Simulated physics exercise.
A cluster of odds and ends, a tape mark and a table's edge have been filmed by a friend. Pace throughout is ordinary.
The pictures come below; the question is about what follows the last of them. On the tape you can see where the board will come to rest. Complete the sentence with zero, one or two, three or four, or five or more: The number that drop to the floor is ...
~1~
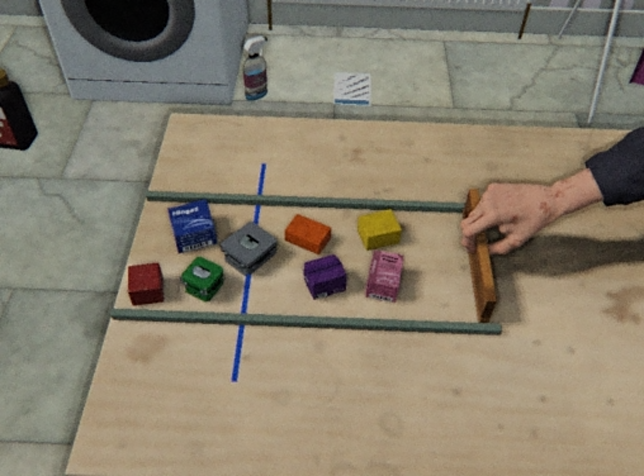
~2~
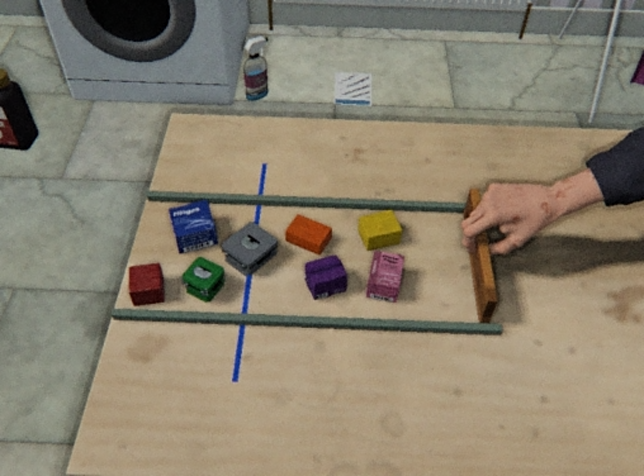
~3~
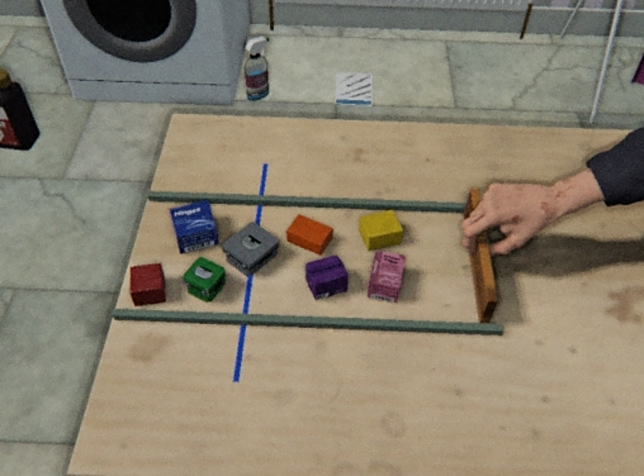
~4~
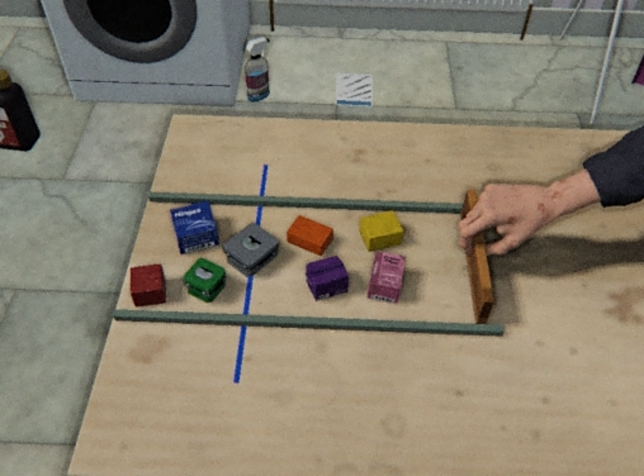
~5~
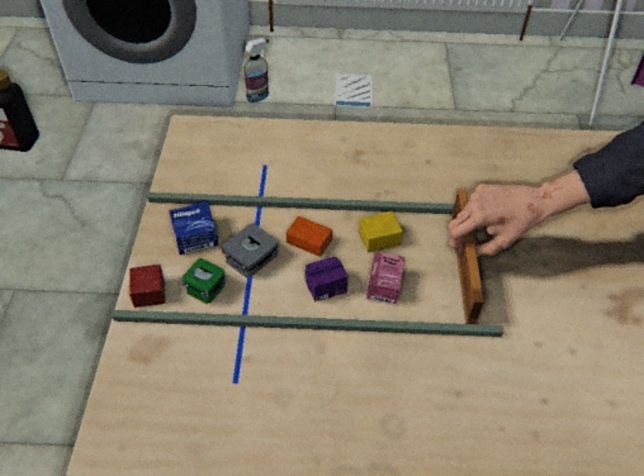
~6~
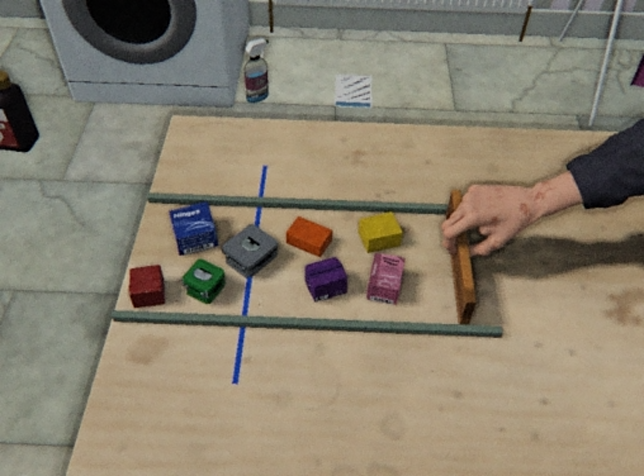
The number that drop to the floor is zero.
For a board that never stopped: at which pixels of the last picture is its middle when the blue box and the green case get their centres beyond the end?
First one: Around (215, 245). Other one: Around (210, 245).
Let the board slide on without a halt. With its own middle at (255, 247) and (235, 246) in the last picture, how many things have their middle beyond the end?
Past the end: 0 and 1.
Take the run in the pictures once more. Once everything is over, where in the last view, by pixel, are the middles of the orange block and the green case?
Final centres, first then second: (200, 220), (162, 289).
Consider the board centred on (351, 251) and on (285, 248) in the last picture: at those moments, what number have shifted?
It comes to 4 for the first spot, 7 for the other.
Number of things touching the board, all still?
That comes to 2.
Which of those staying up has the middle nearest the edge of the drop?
Result: Red block.
Early on, none off yet; red block at rest near (147, 286); blue box at rest near (194, 228); green case at rest near (205, 282).
Finally, the number that fall off is zero.
